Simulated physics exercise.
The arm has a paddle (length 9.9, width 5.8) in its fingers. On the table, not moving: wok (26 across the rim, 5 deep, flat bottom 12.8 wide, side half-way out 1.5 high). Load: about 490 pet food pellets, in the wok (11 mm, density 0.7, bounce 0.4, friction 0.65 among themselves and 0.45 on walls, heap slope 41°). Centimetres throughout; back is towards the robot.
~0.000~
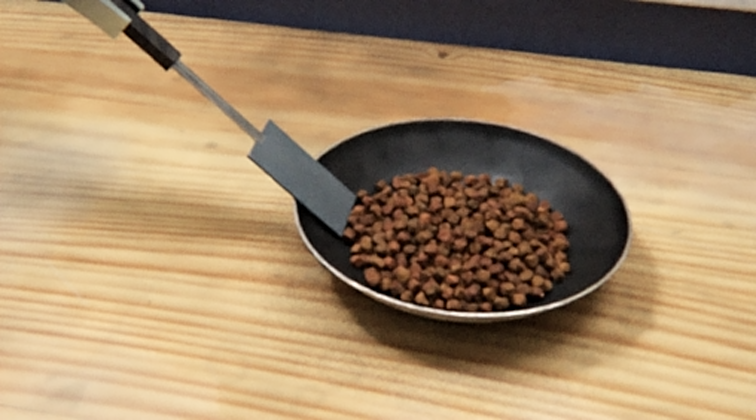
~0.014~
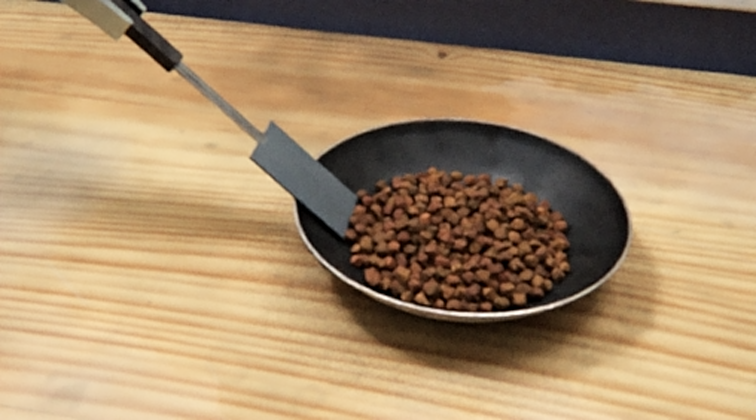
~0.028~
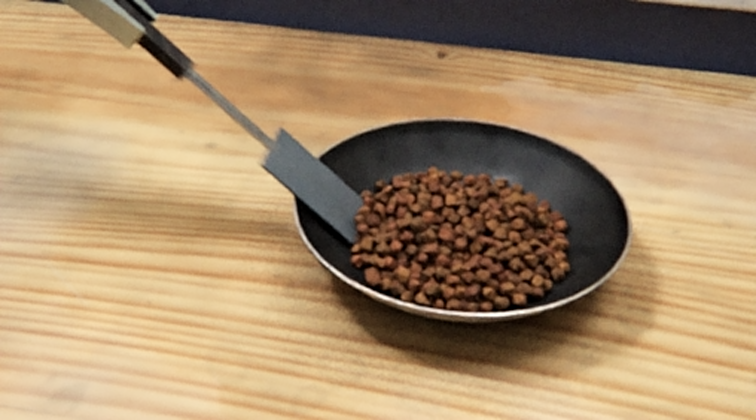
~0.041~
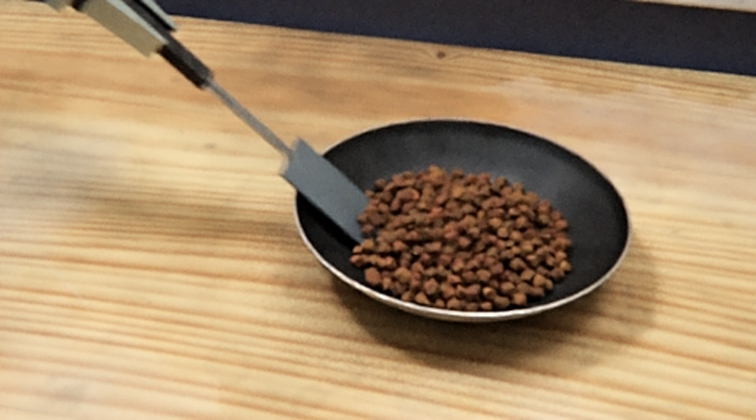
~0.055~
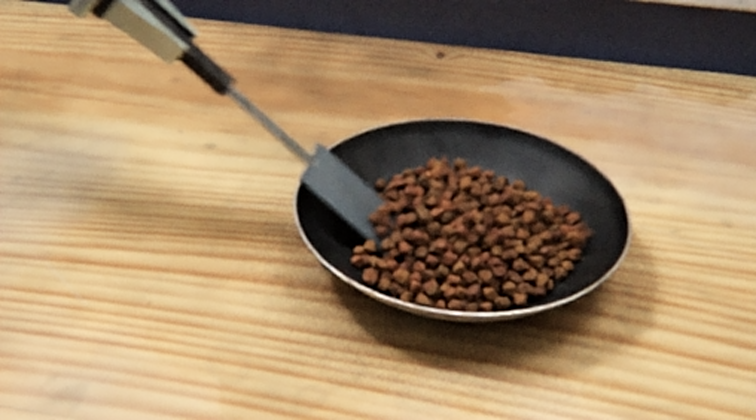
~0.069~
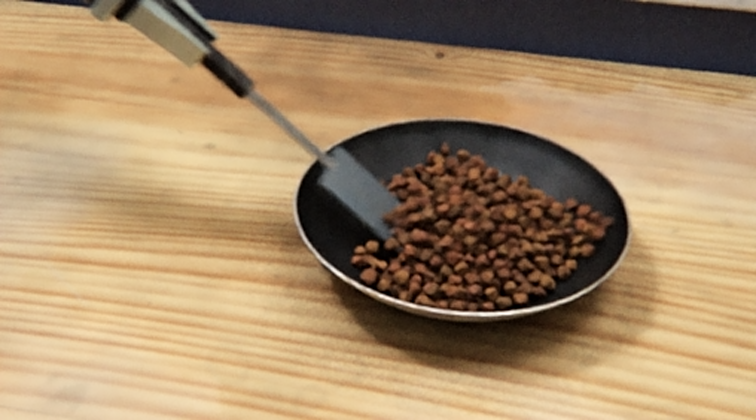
A mechanical arm holding a flat dark grey paddle reaches in from the upper left over a light wooden tabletop, seen from above at an angle by a still camera. A shallow black pan with a pale rim sits right of centre, holding a heap of small reddish-brown pellets. The paddle slides slowly right and slightly down into the pan, pushing the pellets toward the right and far side.
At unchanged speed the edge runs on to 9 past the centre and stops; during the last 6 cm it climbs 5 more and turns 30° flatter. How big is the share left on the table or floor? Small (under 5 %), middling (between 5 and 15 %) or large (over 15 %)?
Share on the table or floor: Large (over 15 %).
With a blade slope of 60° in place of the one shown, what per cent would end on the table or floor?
Then about 25 per cent.
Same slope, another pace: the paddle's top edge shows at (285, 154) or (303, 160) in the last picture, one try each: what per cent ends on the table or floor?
Some 15 and 20 per cent.
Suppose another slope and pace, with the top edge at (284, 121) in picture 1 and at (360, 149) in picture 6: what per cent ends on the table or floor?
About 25 per cent.
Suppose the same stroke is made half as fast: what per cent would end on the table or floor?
It would be near 15 per cent.
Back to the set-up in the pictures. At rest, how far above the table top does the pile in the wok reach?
Some 5.0 cm.
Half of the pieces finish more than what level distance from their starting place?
Some 5 cm.
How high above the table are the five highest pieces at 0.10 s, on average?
Some 7 cm.
After 0.10 s, sloping 42°, highest piece 7 above the table; 491 in the wok, 1 on the blade or in flight.
After 0.14 s, sloping 34°, highest piece 9 above the table; 487 in the wok, 5 on the blade or in flight.
After 0.35 s, sloping 12°, highest piece 19 above the table; 351 in the wok, 72 on the table or floor, 69 on the blade or in flight.
After 1.40 s, sloping 12°, highest piece 6 above the table; 351 in the wok, 141 on the table or floor.
In the end, 351 in the wok, 141 on the table or floor. That is 29 % on the table or floor.
